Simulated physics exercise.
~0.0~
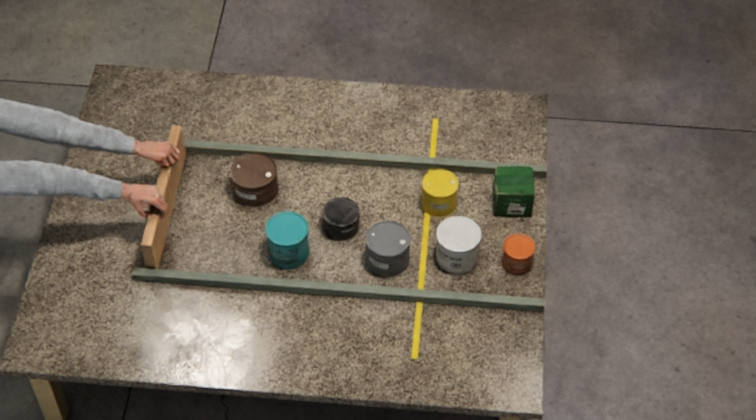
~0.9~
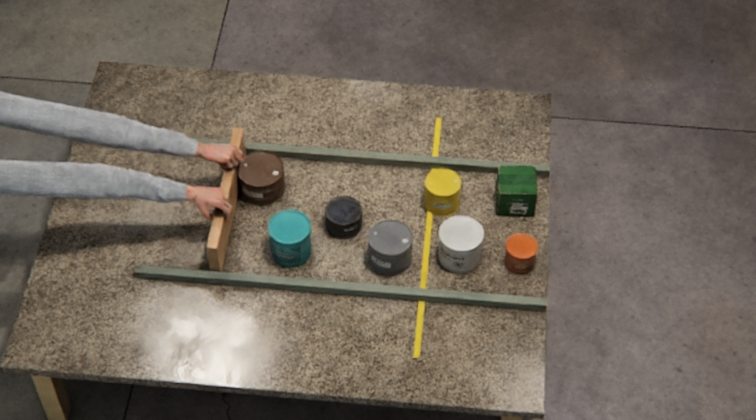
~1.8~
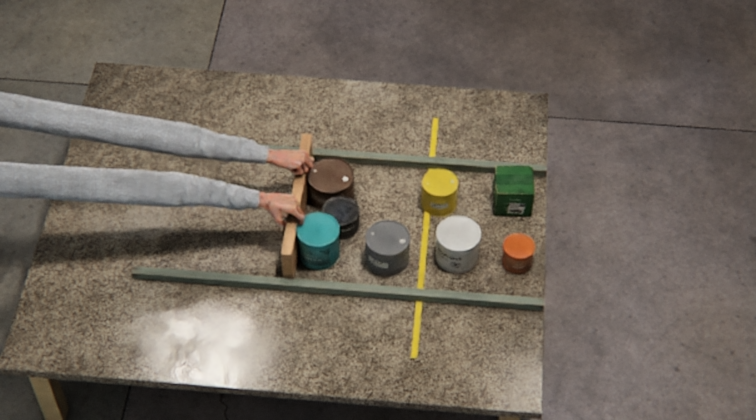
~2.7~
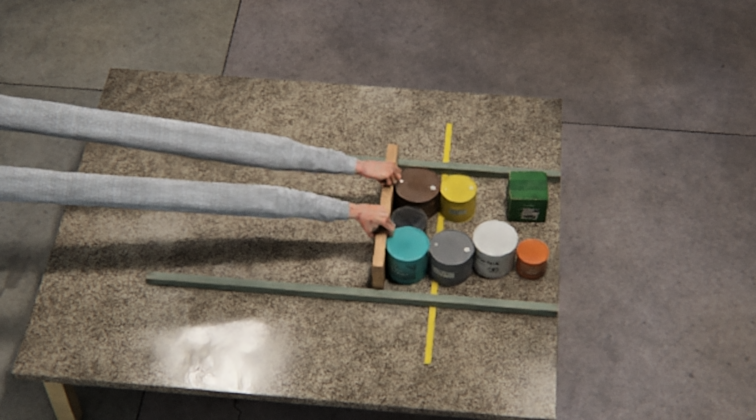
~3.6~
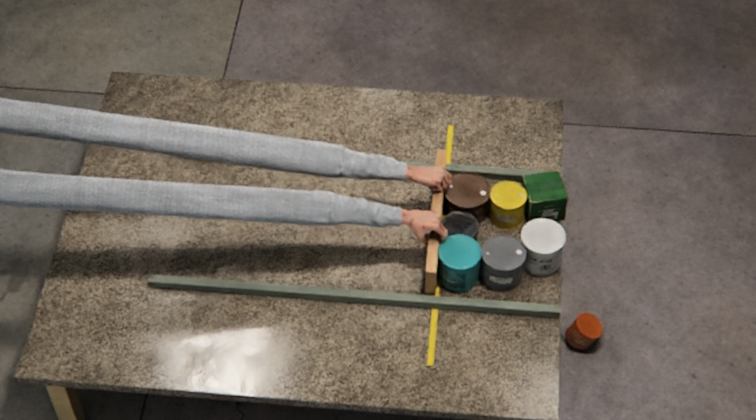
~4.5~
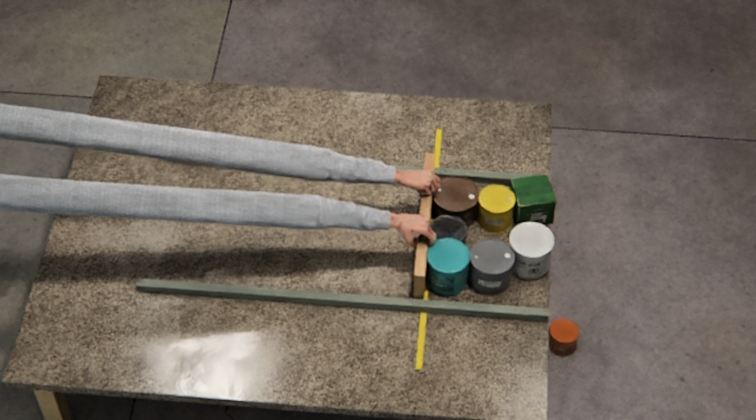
Speckled tabletop, hands pushing a plank right to a yellow line, bunching pots together, the small orange one dropping off the edge.
